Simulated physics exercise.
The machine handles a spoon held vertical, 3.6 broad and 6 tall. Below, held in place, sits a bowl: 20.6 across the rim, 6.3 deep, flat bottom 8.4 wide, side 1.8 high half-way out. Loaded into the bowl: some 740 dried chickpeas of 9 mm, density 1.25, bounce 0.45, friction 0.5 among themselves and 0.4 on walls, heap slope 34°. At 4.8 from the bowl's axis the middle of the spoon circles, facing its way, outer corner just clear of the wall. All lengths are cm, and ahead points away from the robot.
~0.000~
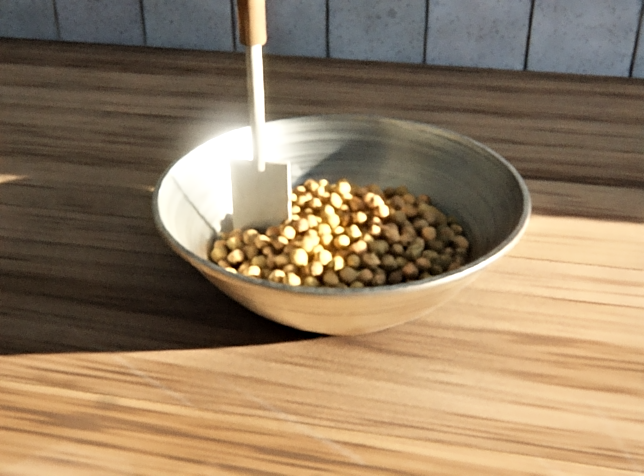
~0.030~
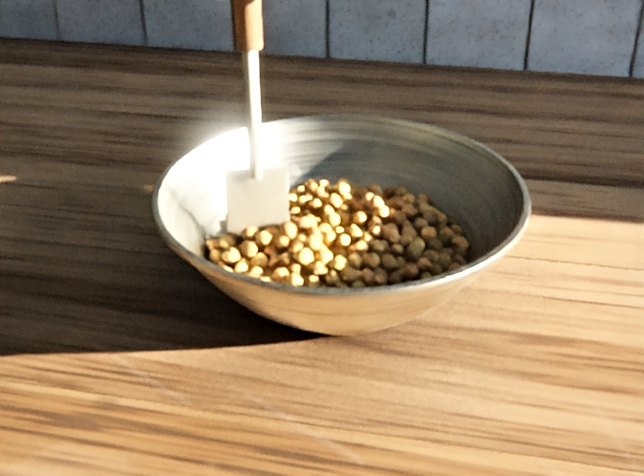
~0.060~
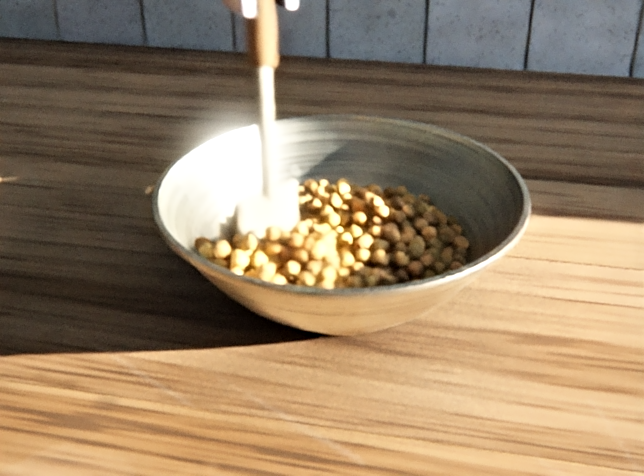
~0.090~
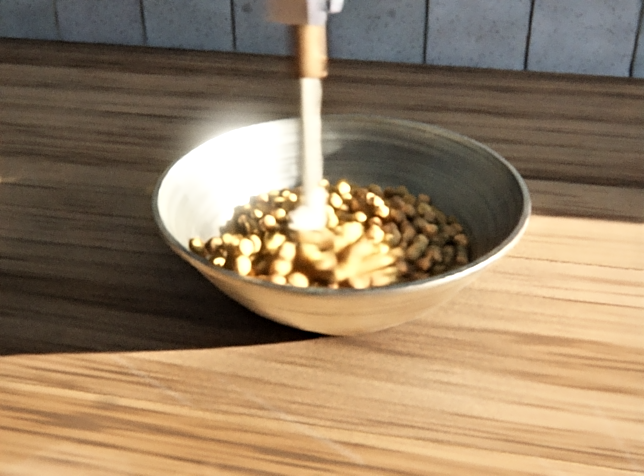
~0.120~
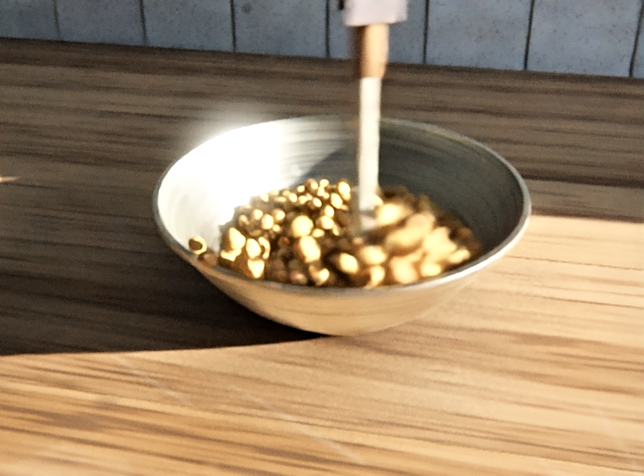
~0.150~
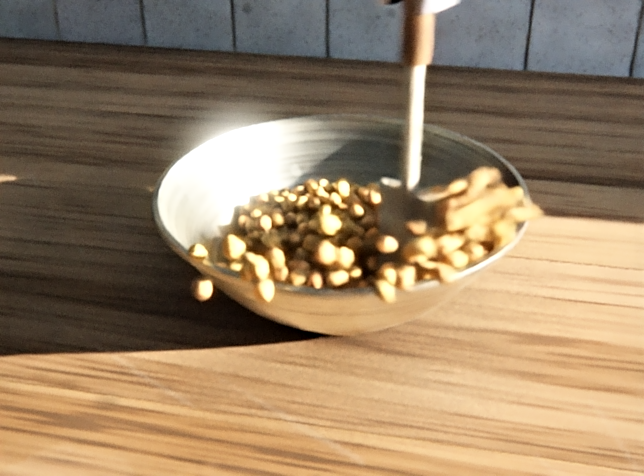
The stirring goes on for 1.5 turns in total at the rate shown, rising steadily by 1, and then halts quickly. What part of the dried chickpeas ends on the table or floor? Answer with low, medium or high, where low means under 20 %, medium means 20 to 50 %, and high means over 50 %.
Medium.
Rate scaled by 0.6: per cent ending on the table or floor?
Some 10 in a hundred.
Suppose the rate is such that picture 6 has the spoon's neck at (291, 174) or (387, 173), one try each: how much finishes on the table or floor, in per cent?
Near 0 per cent for the first, near 25 per cent for the second.
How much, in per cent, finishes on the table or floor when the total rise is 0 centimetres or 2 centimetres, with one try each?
Roughly 45 percent, then roughly 25 percent.
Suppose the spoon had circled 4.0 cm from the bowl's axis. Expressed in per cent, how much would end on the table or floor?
Near 25 %.
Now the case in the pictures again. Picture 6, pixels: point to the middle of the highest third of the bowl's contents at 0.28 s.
About pixel (333, 155).
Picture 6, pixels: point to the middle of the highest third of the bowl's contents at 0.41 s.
The centre lies near (279, 236) in the last picture.
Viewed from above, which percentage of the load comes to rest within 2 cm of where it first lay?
Roughly 20 percent.
After 0.28 s, 297° round, highest piece 13 above the table; 589 in the bowl, 24 on the table or floor, 123 in flight or on the tool.
After 0.41 s, 83° round, highest piece 12 above the table; 524 in the bowl, 152 on the table or floor, 60 in flight or on the tool.
After 0.67 s, 180° round, highest piece 6 above the table; 502 in the bowl, 231 on the table or floor, 3 in flight or on the tool.
After 1.37 s, 180° round, highest piece 5 above the table; 502 in the bowl, 234 on the table or floor.
In the end, 502 in the bowl, 234 on the table or floor. That is 32 % on the table or floor.
